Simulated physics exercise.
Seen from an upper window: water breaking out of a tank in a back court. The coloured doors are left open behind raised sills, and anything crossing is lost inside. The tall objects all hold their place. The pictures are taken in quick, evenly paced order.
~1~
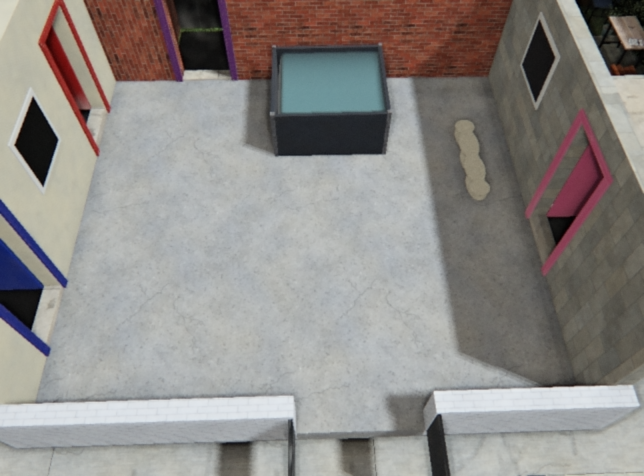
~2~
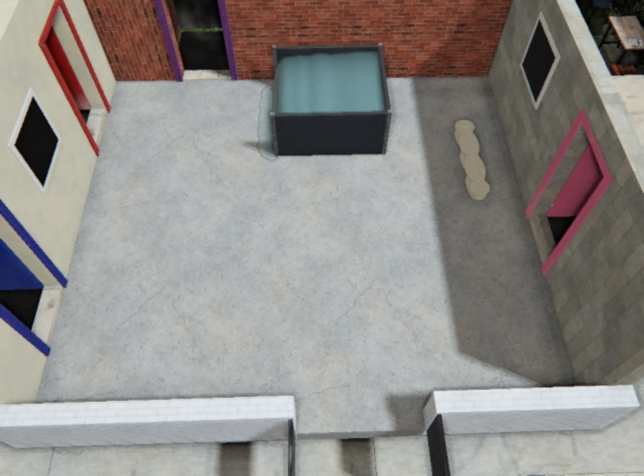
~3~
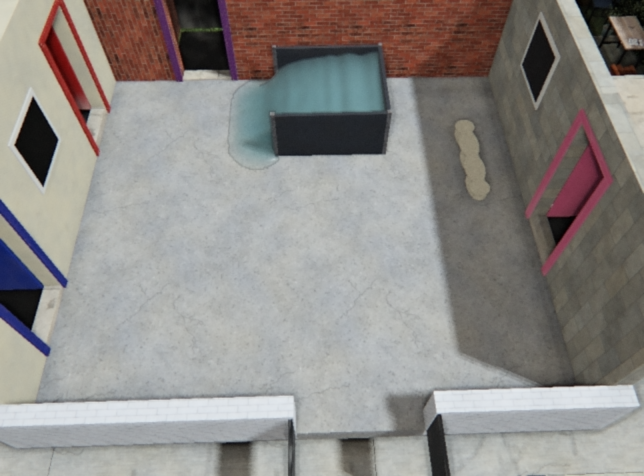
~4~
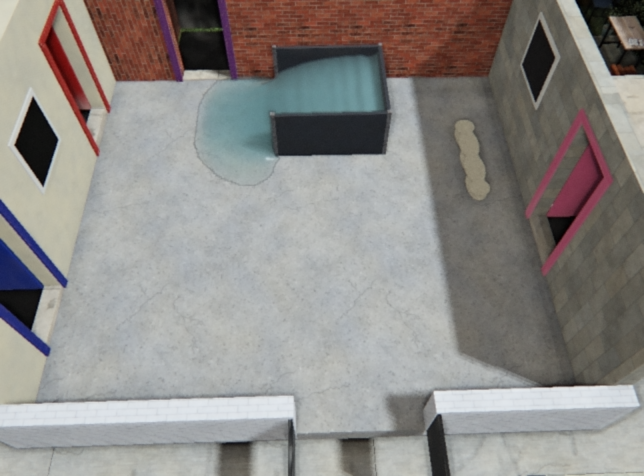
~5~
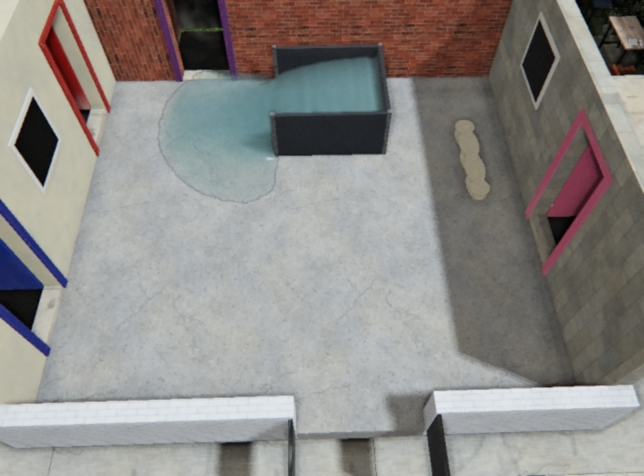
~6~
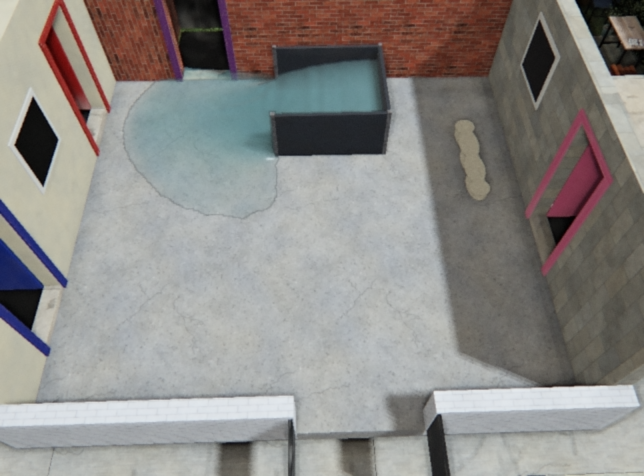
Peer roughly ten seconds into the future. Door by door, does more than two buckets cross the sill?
My prediction: Red door: Over the cap; purple door: Over the cap; pink door: Within the cap; blue door: Within the cap.
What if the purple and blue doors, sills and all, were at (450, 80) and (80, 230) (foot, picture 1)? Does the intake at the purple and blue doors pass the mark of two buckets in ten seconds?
Well, the purple one stays short of the threshold, while the blue one crosses the threshold.
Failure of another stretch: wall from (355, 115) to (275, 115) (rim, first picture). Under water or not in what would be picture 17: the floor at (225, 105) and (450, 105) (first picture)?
In the order asked: Unwetted, then unwetted.
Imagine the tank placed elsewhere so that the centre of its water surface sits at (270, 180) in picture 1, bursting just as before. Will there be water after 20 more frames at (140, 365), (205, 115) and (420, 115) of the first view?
Log: Flood; flood; no flood.
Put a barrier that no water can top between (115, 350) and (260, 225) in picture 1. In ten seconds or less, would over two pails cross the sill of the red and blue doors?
The red door overflows and the blue door overflows.
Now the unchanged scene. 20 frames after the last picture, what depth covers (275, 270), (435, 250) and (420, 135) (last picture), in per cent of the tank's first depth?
The three come to some 0, 0 and 0 per cent respectively.
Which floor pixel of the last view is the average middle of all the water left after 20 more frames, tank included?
Estimate: (185, 181).
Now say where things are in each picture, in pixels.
In the first picture, still water in the water tank at (329, 82).
In the second picture, water pours out at (278, 109) and has run to a hidden place.
In the third picture, water pours out at (278, 110) and has run to (242, 162).
In the fourth picture, the front is at (223, 173), out from the gap at (278, 112).
In the fifth picture, water pours out at (278, 112) and has run to (163, 136).
In the sixth picture, water pours out at (278, 113) and has run to (128, 134).
A moment on, water covers 25 % of the floor; the red door over two buckets in, the purple door over two buckets in, the pink door not reached, the blue door not reached.
Next, water covers 30 % of the floor; the red door far over two buckets in, the purple door over two buckets in, the pink door not reached, the blue door wet at the sill, nothing in.
Then, water covers 40 % of the floor; the red door far over two buckets in, the purple door far over two buckets in, the pink door not reached, the blue door wet at the sill, nothing in.
Later, water covers 70 % of the floor; the red door far over two buckets in, the purple door far over two buckets in, the pink door not reached, the blue door wet at the sill, nothing in.
In the end, water covers 80 % of the floor; the red door far over two buckets in, the purple door far over two buckets in, the pink door wet at the sill, nothing in, the blue door wet at the sill, nothing in.
